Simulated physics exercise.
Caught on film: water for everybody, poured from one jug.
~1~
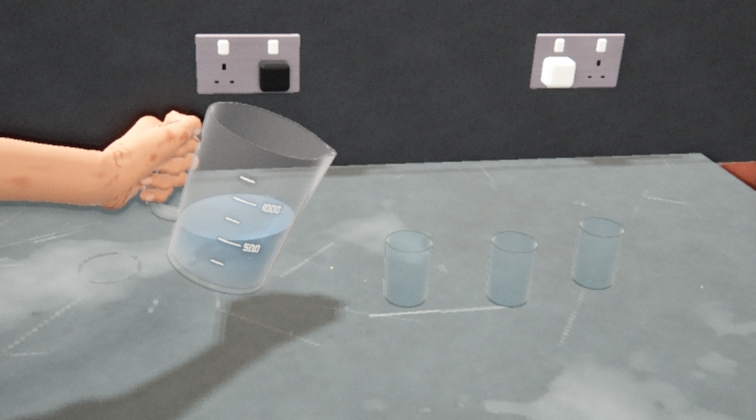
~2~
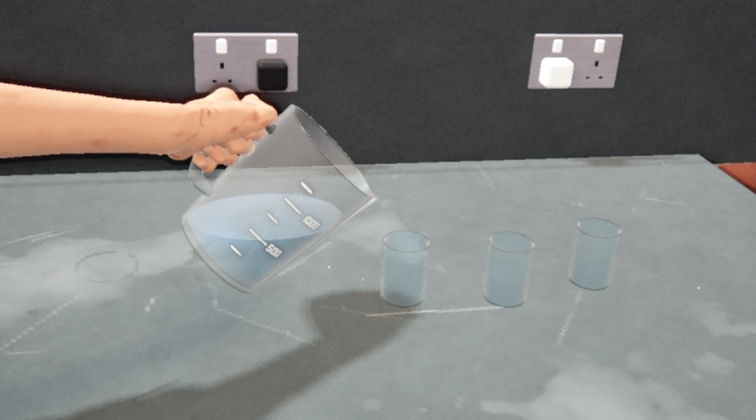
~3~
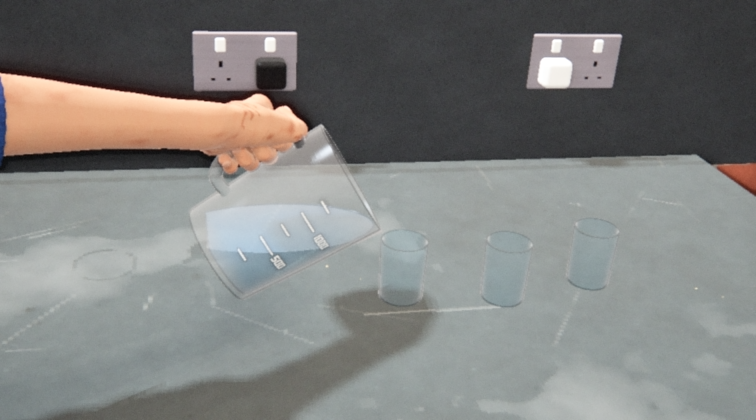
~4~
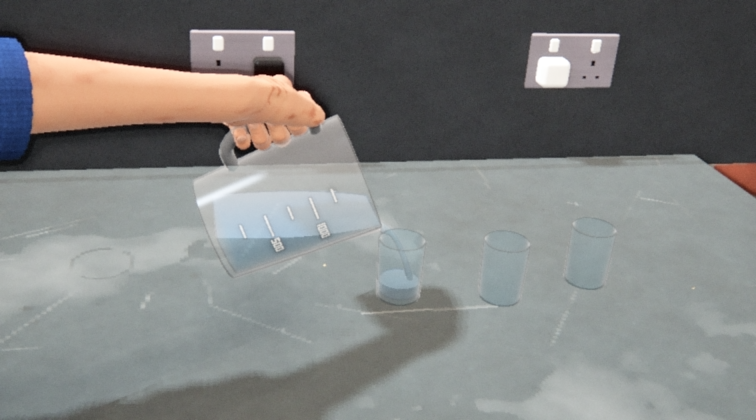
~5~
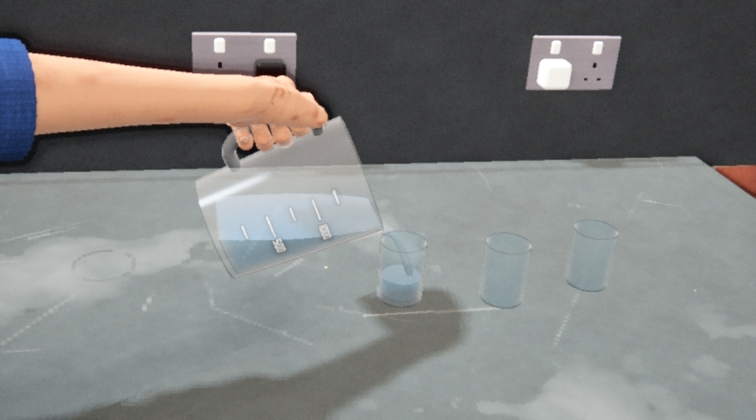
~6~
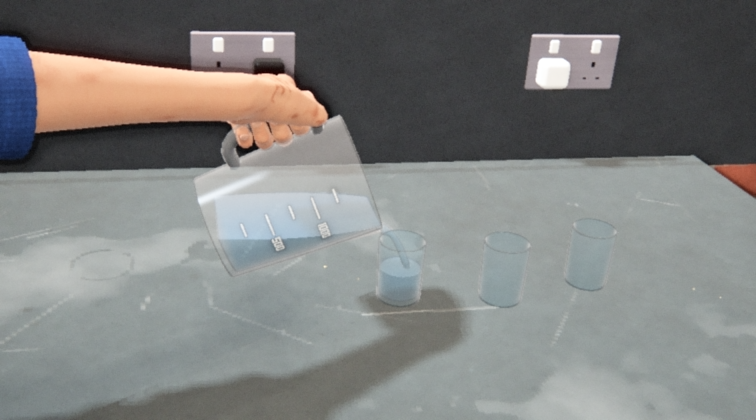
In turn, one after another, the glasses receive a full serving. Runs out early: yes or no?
No, it lasts.
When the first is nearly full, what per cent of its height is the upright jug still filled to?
I'd guess near 30 in a hundred.
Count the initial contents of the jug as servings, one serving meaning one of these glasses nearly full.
Tally: Around 5.0.
Soon after, the first is about three quarters full.
Later, the first is done and the jug has about three quarters of its load.
In the end, all three are full and about half of the water is over.
